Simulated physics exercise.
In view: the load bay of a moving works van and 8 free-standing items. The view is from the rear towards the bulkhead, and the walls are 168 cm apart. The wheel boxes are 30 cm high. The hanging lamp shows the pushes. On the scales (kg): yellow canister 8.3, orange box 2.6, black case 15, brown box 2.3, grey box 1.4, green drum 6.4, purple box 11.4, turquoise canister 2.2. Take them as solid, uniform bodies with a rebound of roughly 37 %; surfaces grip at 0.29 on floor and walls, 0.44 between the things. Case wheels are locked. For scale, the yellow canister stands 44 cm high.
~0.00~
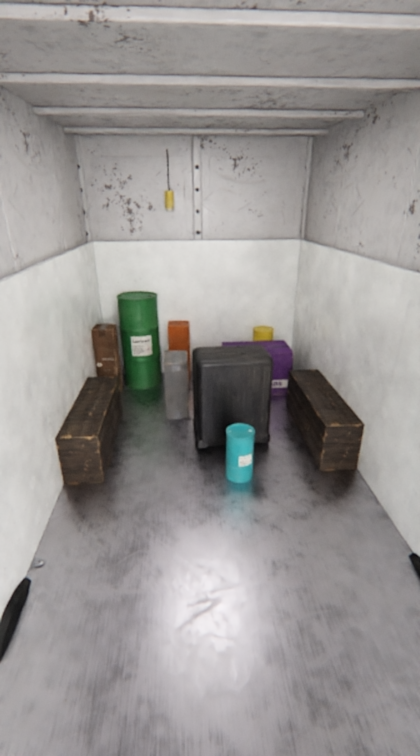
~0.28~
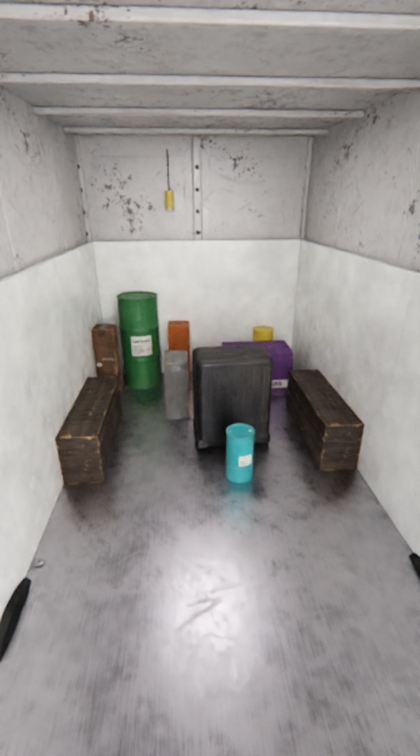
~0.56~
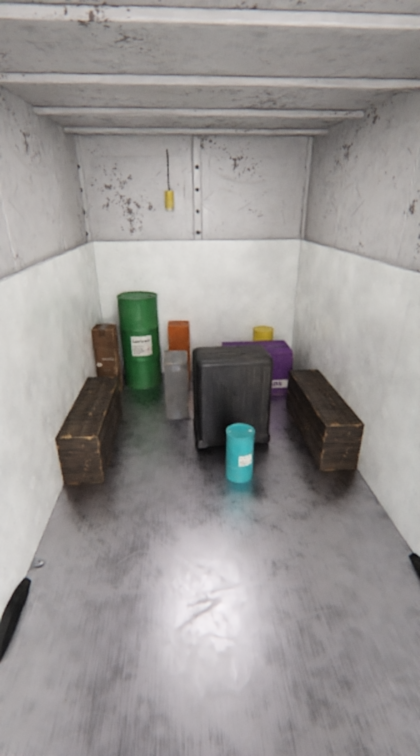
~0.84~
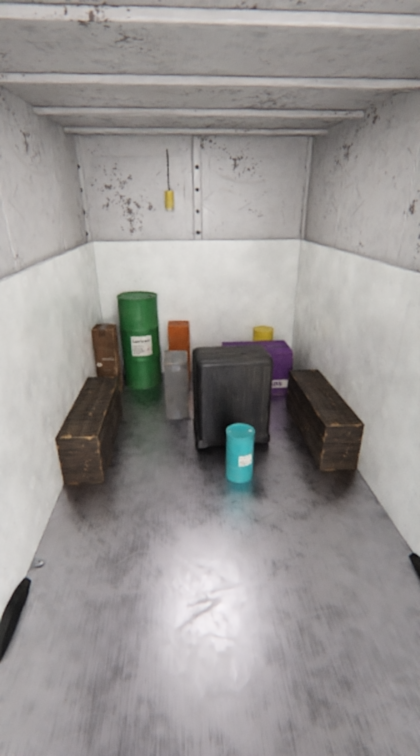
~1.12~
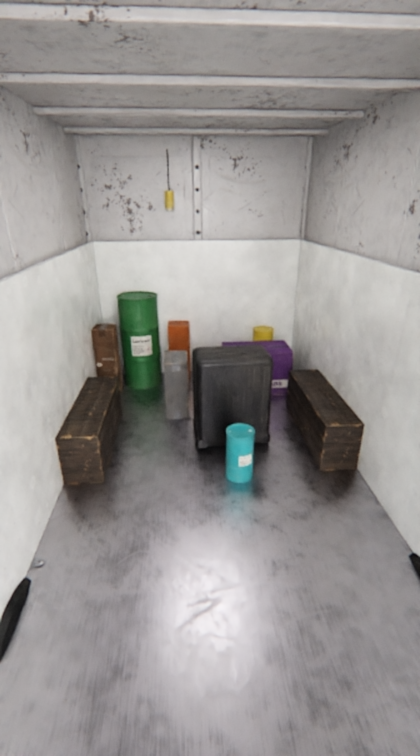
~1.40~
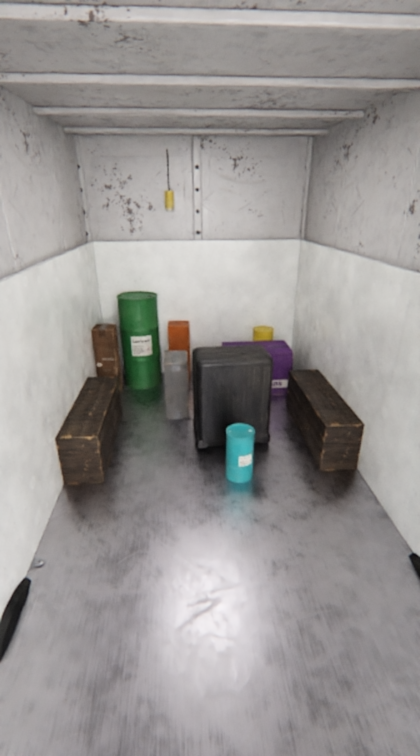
The load bay of a works van is seen from the rear, looking towards the bulkhead between pale walls. A turquoise canister stands before a black case near the middle, with brown, green, orange and grey items behind to the left, a purple box and yellow canister behind to the right, and dark wheel boxes along both sides. Nothing visibly moves, and the camera stays still.
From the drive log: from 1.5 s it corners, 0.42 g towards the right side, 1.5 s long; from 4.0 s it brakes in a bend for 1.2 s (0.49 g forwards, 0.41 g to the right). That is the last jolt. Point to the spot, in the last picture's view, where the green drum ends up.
The green drum comes to rest near (219, 338).
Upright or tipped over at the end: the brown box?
The brown box topples.
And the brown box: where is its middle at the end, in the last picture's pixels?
Near (204, 380).
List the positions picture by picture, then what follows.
In the first frame, no push; green drum (141, 340).
In the second frame, load feels 0.07 g jolt; black case (231, 395); brown box (108, 361).
In the third frame, no push; grey box (177, 385).
In the fourth frame, no push; turquoise canister (240, 453).
In the fifth frame, no push; orange box (180, 351); black case (231, 395).
In the sixth frame, no push; green drum (141, 340); brown box (108, 361).
Around 2.20 s, load feels 0.42 g right; green drum shifted 16 cm near (160, 340); brown box at 25° to upright; orange box shifted 16 cm.
Around 2.50 s, load feels 0.42 g right; green drum shifted 42 cm near (191, 339); brown box on its side; orange box shifted 41 cm.
Around 4.00 s, no push; green drum shifted 67 cm near (220, 338); brown box on its side; orange box shifted 74 cm.
Finally (5.7 s), on their side or leaning hard in the load bay, brown box; not toppled but over 15 cm from the start, yellow canister, orange box, black case, grey box, green drum and turquoise canister; purple box still in place (within 15 cm). Final places as that camera would see them, green drum near (219, 338).
